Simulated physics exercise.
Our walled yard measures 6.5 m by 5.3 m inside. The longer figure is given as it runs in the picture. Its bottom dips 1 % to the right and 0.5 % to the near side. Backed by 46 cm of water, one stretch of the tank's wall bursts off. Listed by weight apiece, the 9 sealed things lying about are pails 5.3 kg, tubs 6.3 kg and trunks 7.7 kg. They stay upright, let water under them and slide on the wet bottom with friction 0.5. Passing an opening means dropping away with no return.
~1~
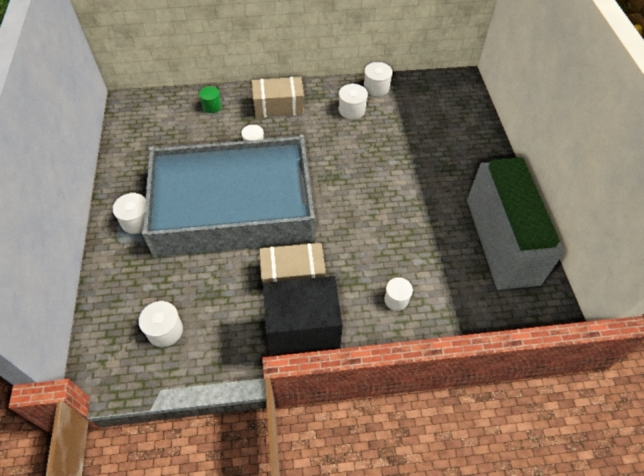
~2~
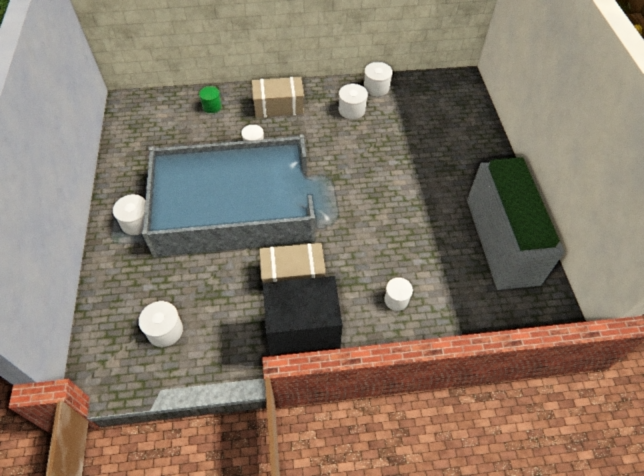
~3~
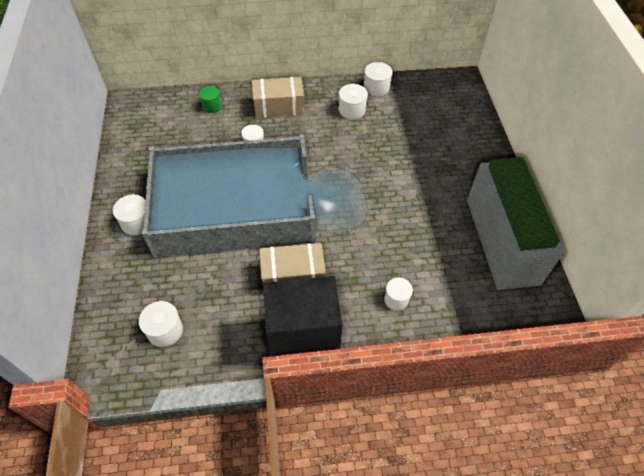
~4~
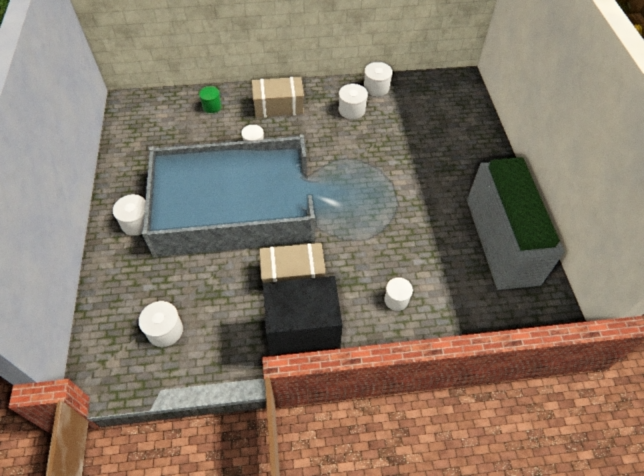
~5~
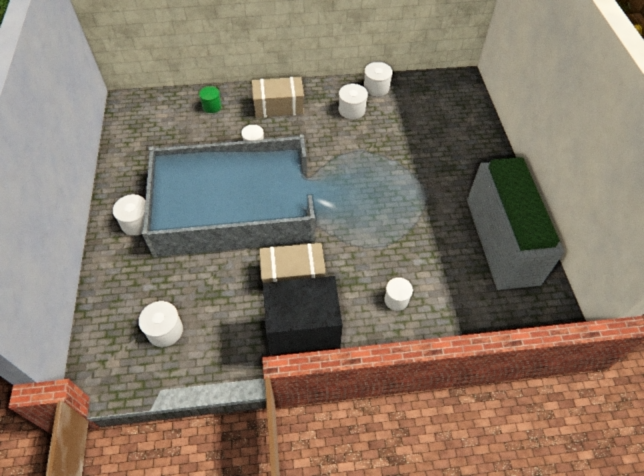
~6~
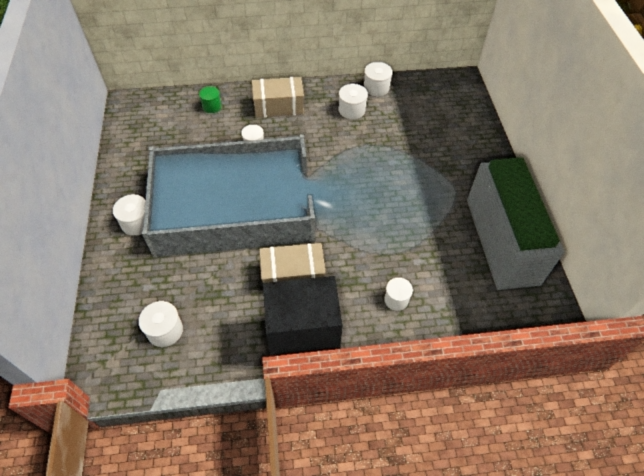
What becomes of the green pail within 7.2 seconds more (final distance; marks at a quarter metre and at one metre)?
I'd say the green pail doesn't really move.
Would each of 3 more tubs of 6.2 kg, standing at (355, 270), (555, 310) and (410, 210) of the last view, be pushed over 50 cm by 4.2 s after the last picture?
From first to last: Does not reach it, surpasses it, surpasses it.
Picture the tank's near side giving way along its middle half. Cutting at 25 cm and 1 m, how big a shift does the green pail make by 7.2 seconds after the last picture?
The answer: The green pail stays more or less still.
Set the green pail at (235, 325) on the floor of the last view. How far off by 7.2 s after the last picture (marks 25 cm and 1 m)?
From that spot, it remains nearly still.
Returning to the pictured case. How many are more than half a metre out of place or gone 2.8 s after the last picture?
My count gives 0.
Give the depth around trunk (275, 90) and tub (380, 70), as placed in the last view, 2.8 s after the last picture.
Close to 0 and 1 centimetres.
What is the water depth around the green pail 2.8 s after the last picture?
Around 0 cm.
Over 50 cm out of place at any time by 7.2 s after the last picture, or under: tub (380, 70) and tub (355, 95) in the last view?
First one went too far, second one went too far.
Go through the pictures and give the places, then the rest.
The first picture shows the green pail at (209, 93) rests on the ground; 3.0 m2 under water; 0 of 9 have shifted.
The second picture shows the green pail at (209, 93), on the bottom; water covers 3.4 m2; 0 of 9 have shifted.
The third picture shows the green pail at (209, 93), on the bottom; 3.8 m2 under water; 0 of 9 have shifted.
The fourth picture shows the green pail at (209, 93), on the bottom; water covers 4.5 m2; 0 of 9 have shifted.
The fifth picture shows the green pail at (209, 93) rests on the ground; 5.2 m2 under water; 0 of 9 have shifted.
The sixth picture shows the green pail at (209, 93), on the bottom; water covers 6.1 m2; 0 of 9 have shifted.
Then, 0.9 s after the last picture the green pail is near (209, 93), 0.0 m from its start, aground; 0 of 9 are out; 0 afloat.
Then, 2.8 s after the last picture the green pail is near (209, 93), 0.0 m from its start, aground; 0 of 9 are out; 0 afloat.
Then, 4.8 s after the last picture the green pail is near (209, 93), 0.0 m from its start, aground; 0 of 9 are out; 0 afloat.
Then, 7.2 s after the last picture the green pail is near (209, 93), 0.0 m from its start, aground; 0 of 9 are out; 1 afloat.
